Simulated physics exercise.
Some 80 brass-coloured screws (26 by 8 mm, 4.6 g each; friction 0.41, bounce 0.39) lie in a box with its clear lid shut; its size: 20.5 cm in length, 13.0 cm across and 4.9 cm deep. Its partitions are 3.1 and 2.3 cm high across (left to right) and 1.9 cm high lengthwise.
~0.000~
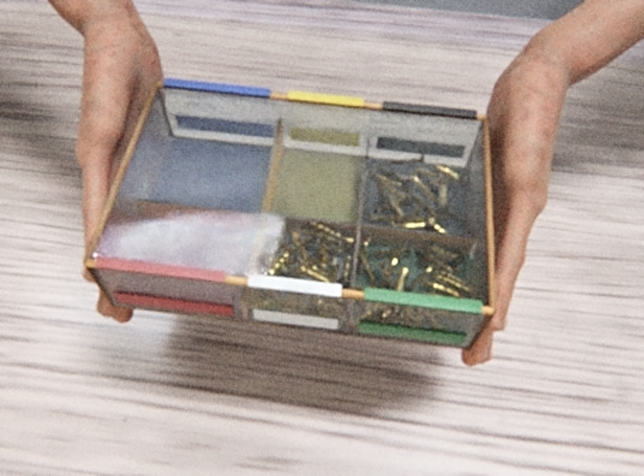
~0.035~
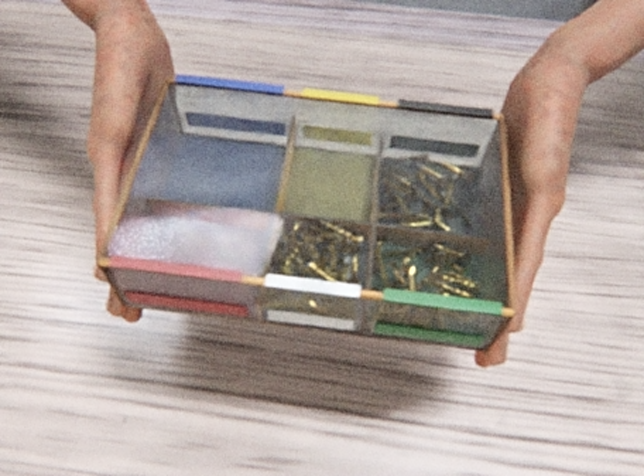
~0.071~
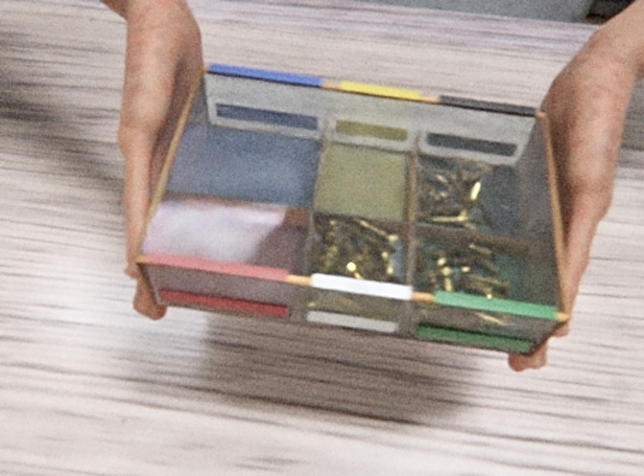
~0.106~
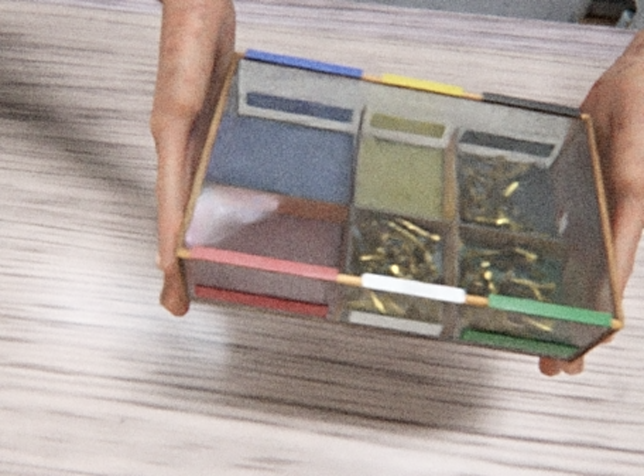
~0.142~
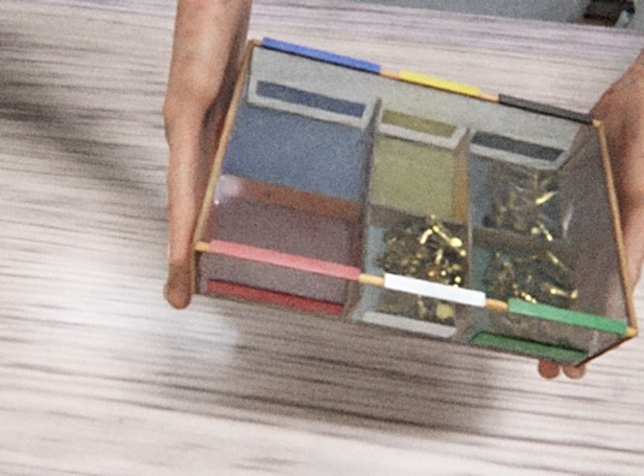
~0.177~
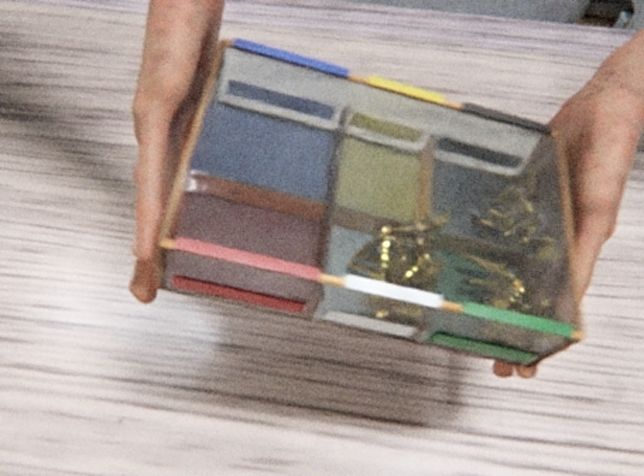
Two hands carry a clear-lidded, partitioned box of brass-coloured screws to the right above a streaked pale surface, increasingly tilting its right side downward, then move it slightly back left as the tilt deepens.
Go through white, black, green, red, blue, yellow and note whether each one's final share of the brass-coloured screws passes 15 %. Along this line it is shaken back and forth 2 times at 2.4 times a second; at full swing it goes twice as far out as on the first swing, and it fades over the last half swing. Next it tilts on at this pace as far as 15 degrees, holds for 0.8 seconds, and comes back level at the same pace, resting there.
White compartment stays at or below it, black compartment passes it, green compartment passes it, red compartment stays at or below it, blue compartment stays at or below it, yellow compartment stays at or below it.
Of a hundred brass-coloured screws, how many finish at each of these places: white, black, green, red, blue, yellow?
Final split - white 5, black 30, green 65, red 0, blue 0, yellow 0.
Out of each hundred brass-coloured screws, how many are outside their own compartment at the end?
Fraction outside starting compartment: Around 35 %.
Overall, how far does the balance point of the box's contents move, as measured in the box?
I'd say close to 3.5 centimetres in total.
Then, at 0.57 s, tilt 15 degrees; white 20 %, black 25 %, green 55 %; middle of all pieces near (594, 261).
Then, at 0.90 s, tilt 15 degrees; white 5 %, black 30 %, green 65 %; middle of all pieces near (411, 272).
Then, at 1.20 s, tilt 9 degrees; white 5 %, black 30 %, green 65 %; middle of all pieces near (417, 267).
After 1.48 s, tilt 0 degrees; white 5 %, black 30 %, green 65 %; middle of all pieces near (424, 259).
At rest (2.0 s), white 5 %, black 30 %, green 65 %, red 0 %, blue 0 %, yellow 0 %.
